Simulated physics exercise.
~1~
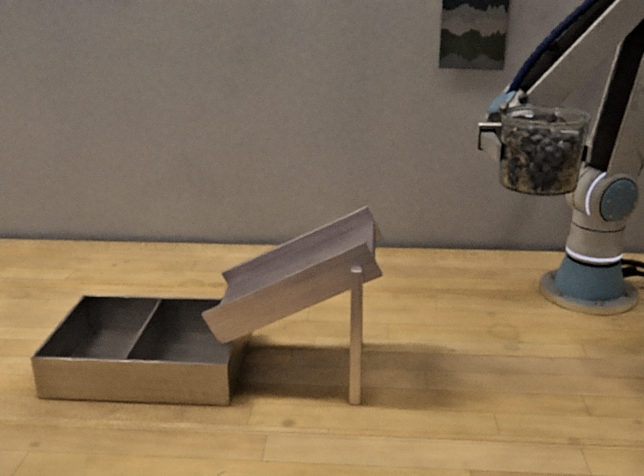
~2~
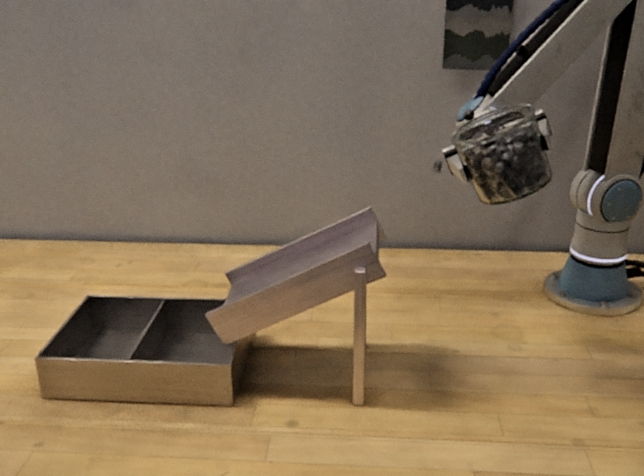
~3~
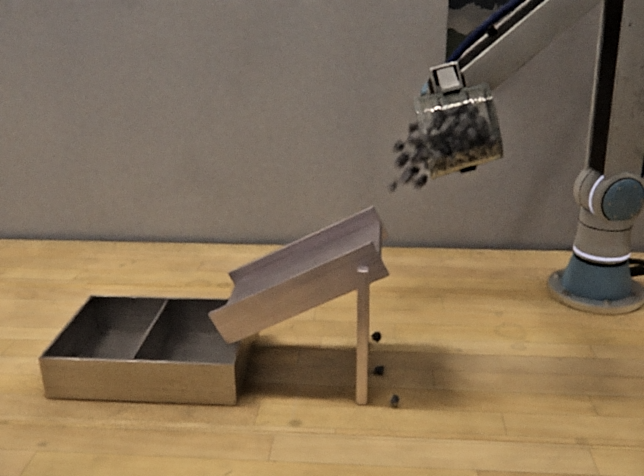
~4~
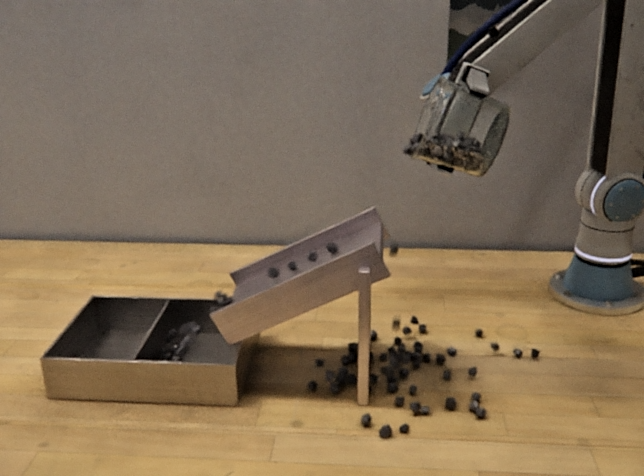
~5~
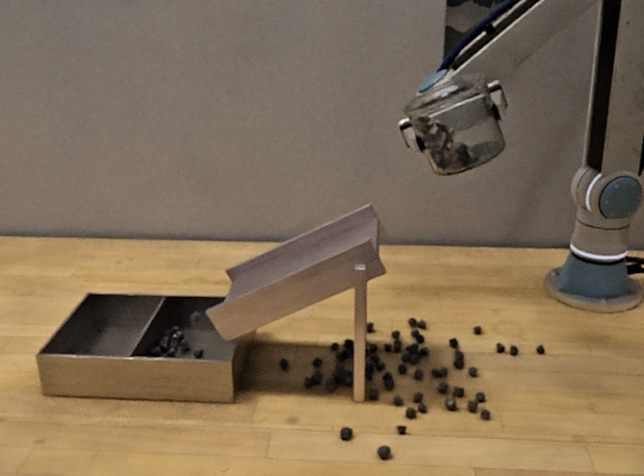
A robot arm tips pebbles from a clear cup, spilling many beside the chute-fed box.
